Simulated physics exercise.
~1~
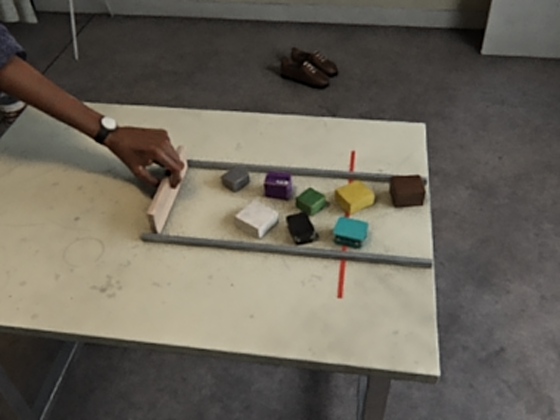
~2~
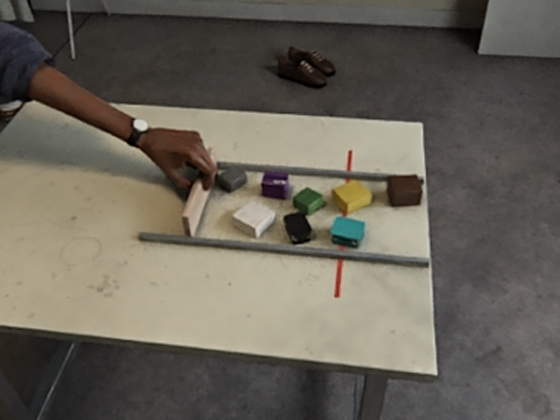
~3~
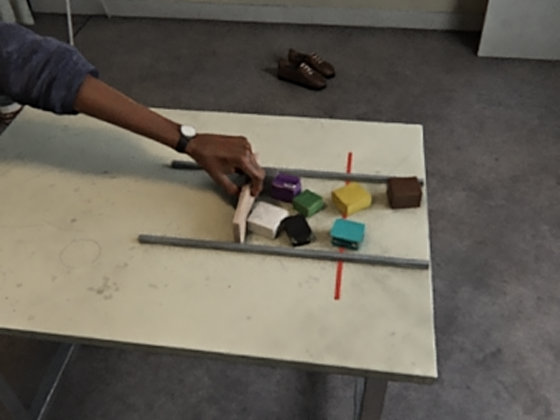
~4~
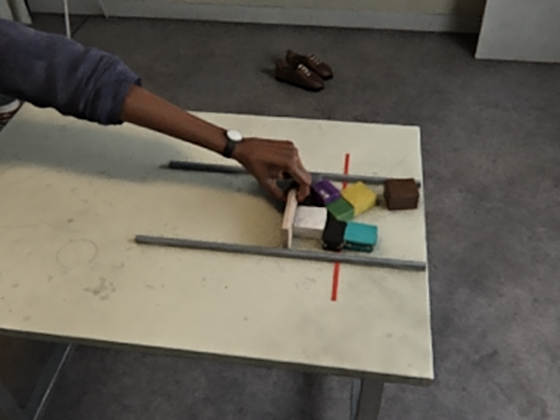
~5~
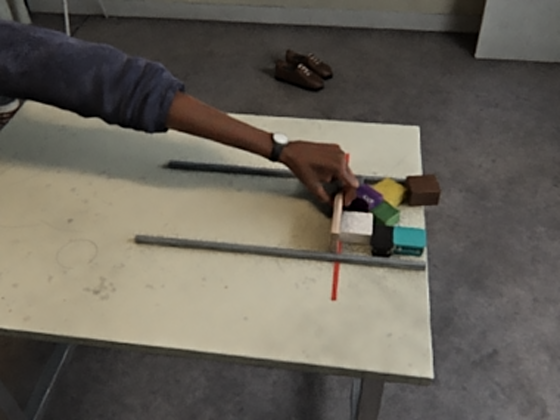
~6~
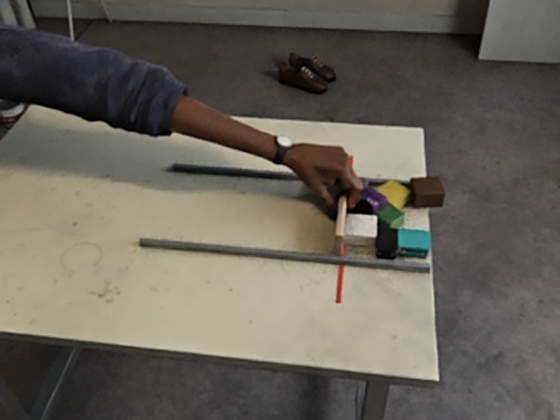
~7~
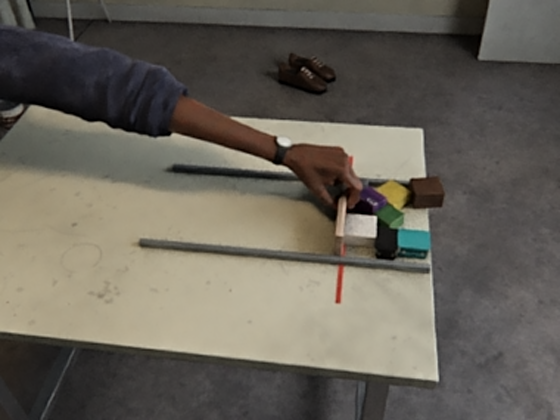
A hand pushes a board right to the red tape, bunching blocks that stay on the table.
